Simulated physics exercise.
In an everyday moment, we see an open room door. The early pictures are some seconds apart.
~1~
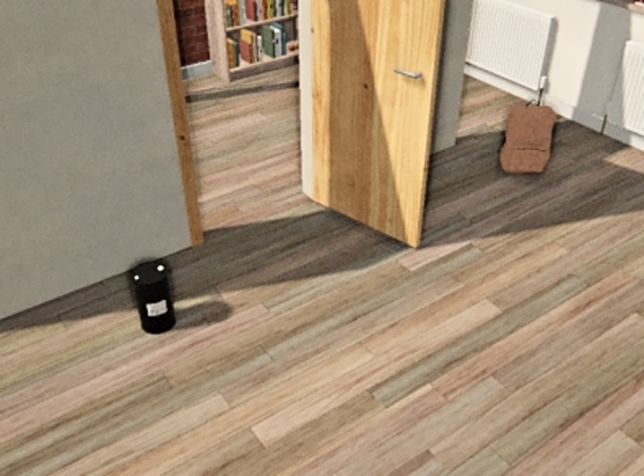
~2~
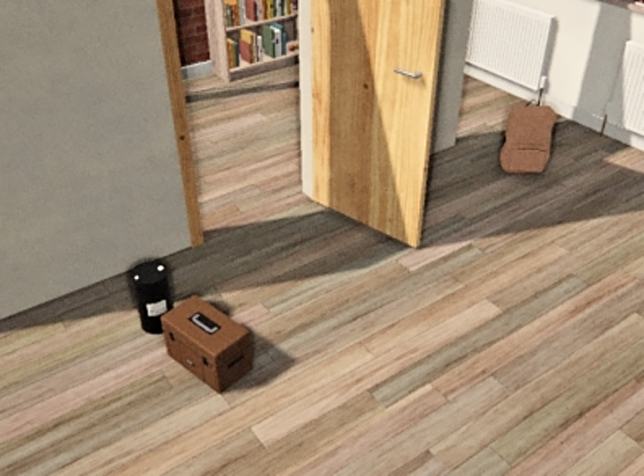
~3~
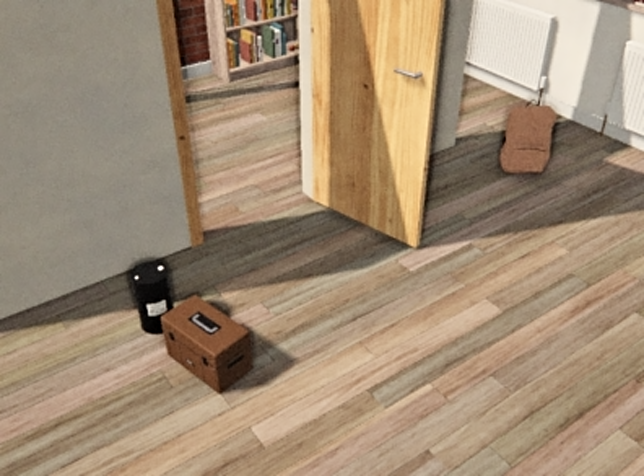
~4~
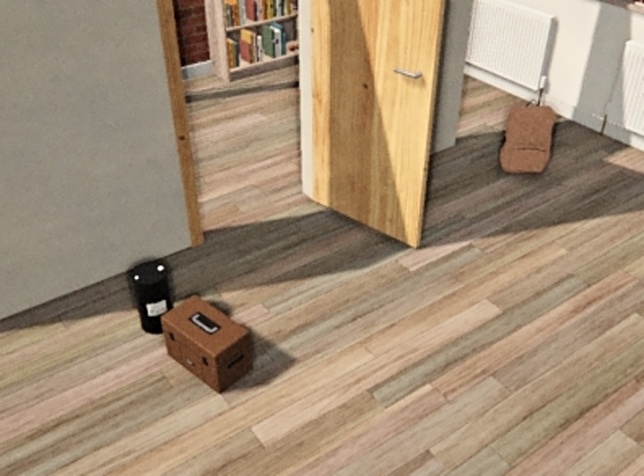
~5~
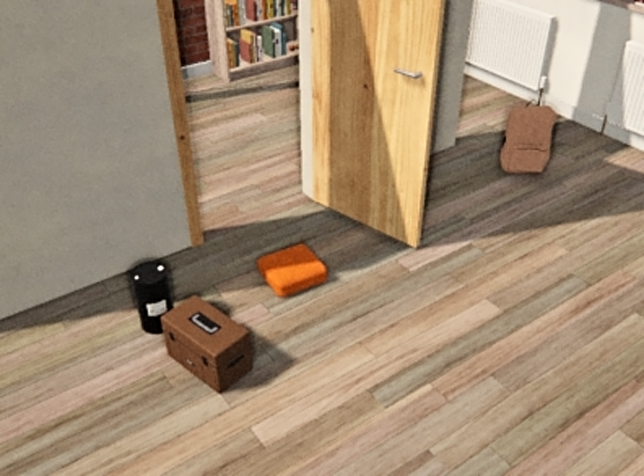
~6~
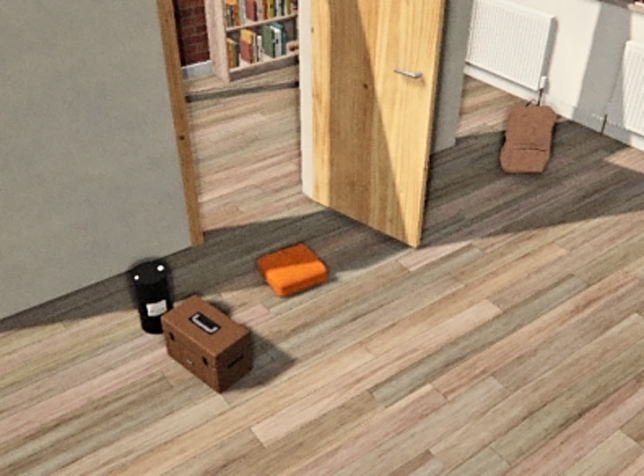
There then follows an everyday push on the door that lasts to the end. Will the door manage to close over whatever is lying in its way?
You can tell the door fits into the frame okay.
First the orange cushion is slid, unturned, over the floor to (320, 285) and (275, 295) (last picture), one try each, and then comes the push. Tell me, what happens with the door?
Try one: The door swings to; try two: It swings to.
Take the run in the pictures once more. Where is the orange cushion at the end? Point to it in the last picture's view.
Pretty much around (218, 276), I'd say.
Then, 1.50 s past the last view, door 58° open; orange cushion displaced a little near (287, 270).
Then, 2.10 s past the last view, door 35° open; orange cushion displaced about its own width near (236, 274).
Finally, door 0° open; moved from the start, orange cushion; the other 2 still in place. Final places as the last picture's camera would see them, orange cushion near (217, 276).
